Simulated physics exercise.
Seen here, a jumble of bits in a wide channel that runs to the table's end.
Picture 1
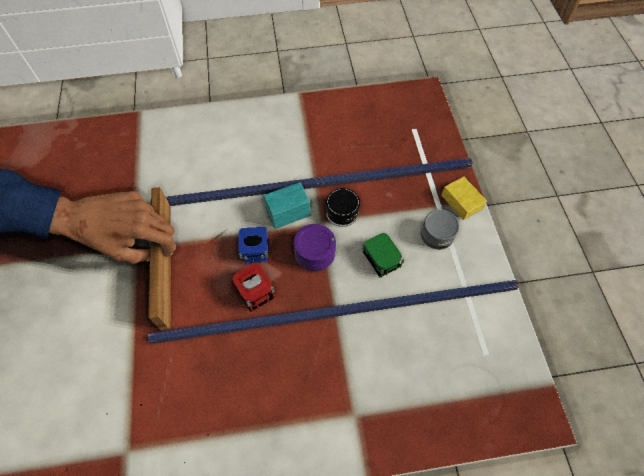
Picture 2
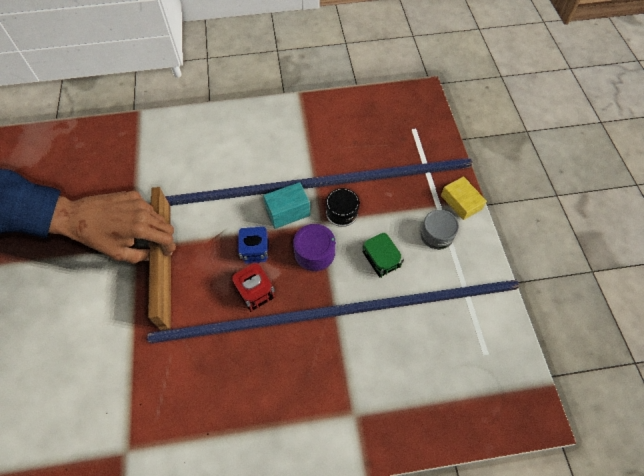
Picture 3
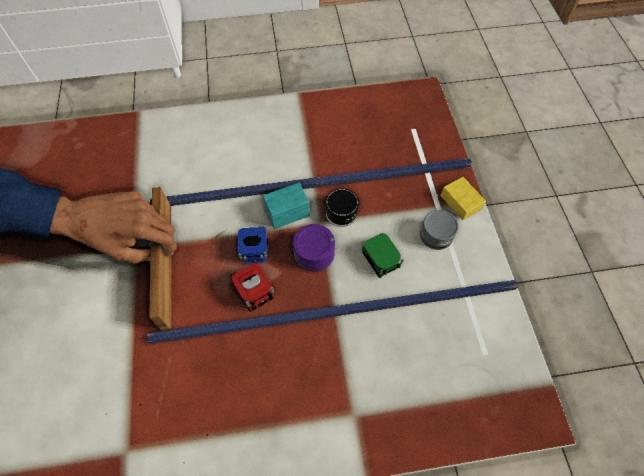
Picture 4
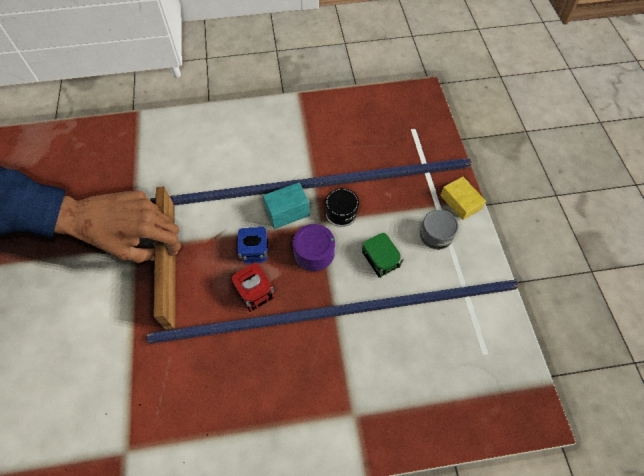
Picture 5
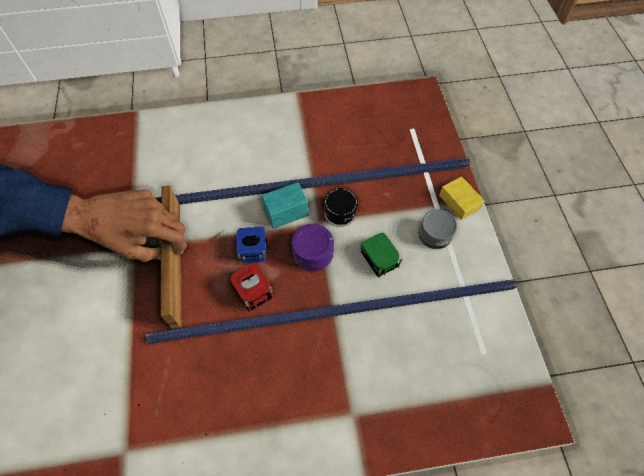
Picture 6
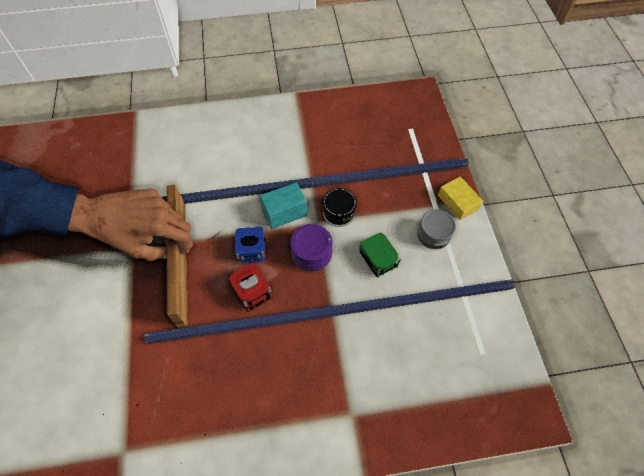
A hand slides a wooden board slightly right toward small colourful objects, which stay nearly still.
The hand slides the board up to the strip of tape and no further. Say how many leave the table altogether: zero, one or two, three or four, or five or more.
The number that fall off is three or four.
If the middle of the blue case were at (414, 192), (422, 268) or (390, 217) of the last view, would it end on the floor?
The blue case tumbles off; tumbles off; remains up.
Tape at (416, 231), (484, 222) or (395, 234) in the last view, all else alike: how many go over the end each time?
It would be 2, 8 and 0.
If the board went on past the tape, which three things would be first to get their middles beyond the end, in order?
The order is the yellow block, the grey tub, the black pot.
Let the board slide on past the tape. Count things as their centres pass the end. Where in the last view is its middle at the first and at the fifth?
At (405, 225) for the first, at (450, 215) for the fifth.
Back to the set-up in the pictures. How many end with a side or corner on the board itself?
The number is 3.
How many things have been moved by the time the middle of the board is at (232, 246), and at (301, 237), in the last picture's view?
At the one place 1, at the other 6.
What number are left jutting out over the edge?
The number is 2.
Soon after, none off yet; yellow block at rest near (460, 198); grey tub at rest near (436, 230); green case at rest near (379, 255).
After that, none off yet; yellow block at rest near (460, 198); grey tub at rest near (436, 230); green case displaced about its own width near (412, 259).
And then, none off yet; yellow block displaced about its own width near (481, 192); grey tub displaced well along near (490, 223); green case displaced well along near (462, 263).
In the end, the number that fall off is three or four; gone, black pot, grey tub and yellow block.
